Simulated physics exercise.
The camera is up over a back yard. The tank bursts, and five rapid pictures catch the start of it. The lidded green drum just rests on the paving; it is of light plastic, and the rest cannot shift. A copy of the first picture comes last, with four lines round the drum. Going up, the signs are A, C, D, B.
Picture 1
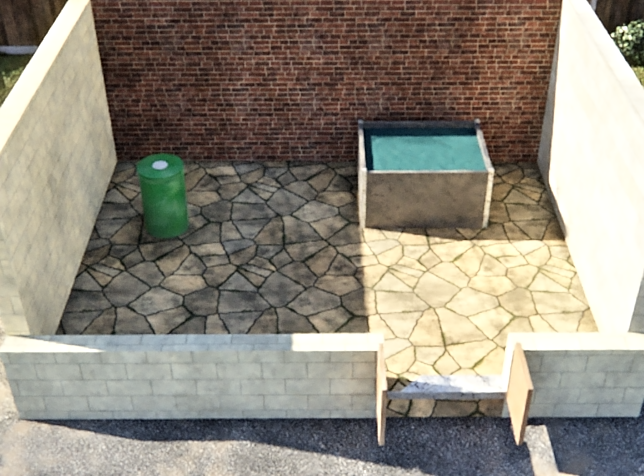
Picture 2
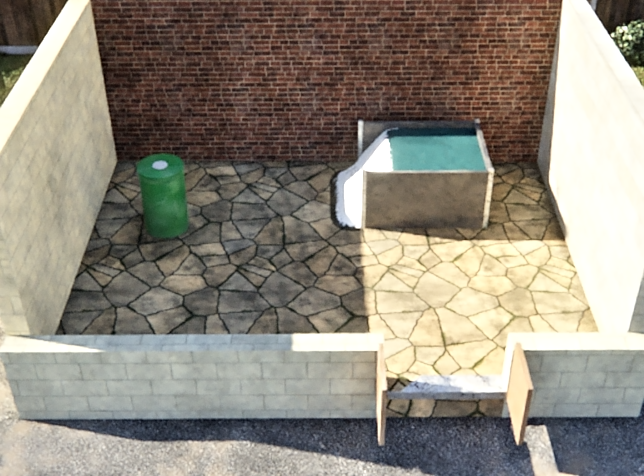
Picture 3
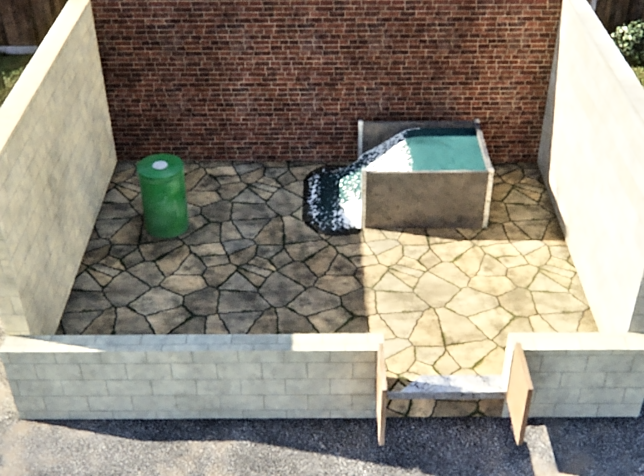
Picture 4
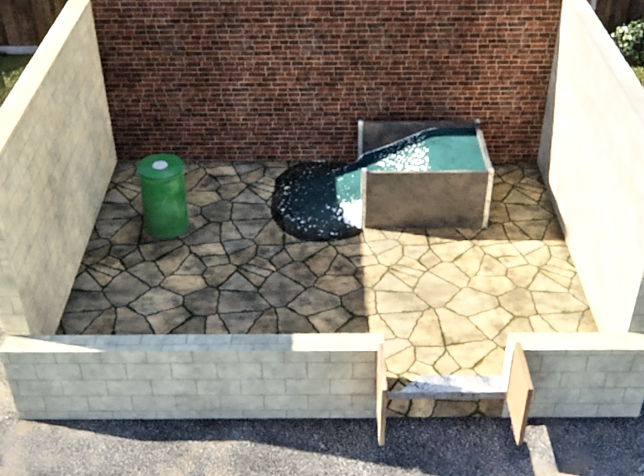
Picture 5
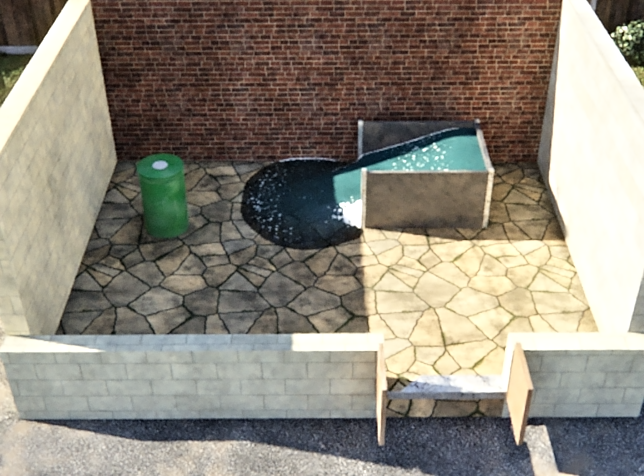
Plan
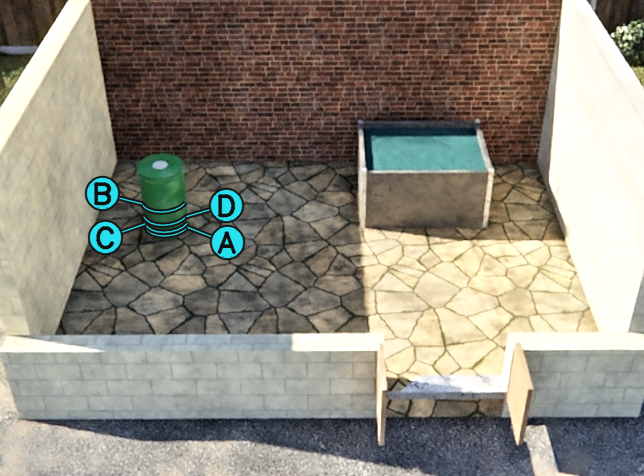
Water fills a raised tank against the brick wall of a walled, paved yard, then pours out over its left side in a white, foamy rush. It spreads leftward across the stones as a dark, rounded pool, widening toward the green drum, which stands still with dry paving between them.
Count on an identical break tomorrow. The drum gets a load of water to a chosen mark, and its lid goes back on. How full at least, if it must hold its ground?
B will do.
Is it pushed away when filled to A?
Yes, it does.
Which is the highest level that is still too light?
Level D.
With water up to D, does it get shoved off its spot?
Yes.
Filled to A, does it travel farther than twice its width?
Yes.
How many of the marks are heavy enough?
One.
On the marked copy, A at (164, 235); B at (161, 212); C at (163, 232); D at (162, 225); from the bottom up A, C, D, B.
Choosing A, it is pushed about 8 times its own width away.
Choosing B, it does not move.
Choosing C, it is pushed about 7 times its own width away.
Choosing D, it is pushed about its own width away.
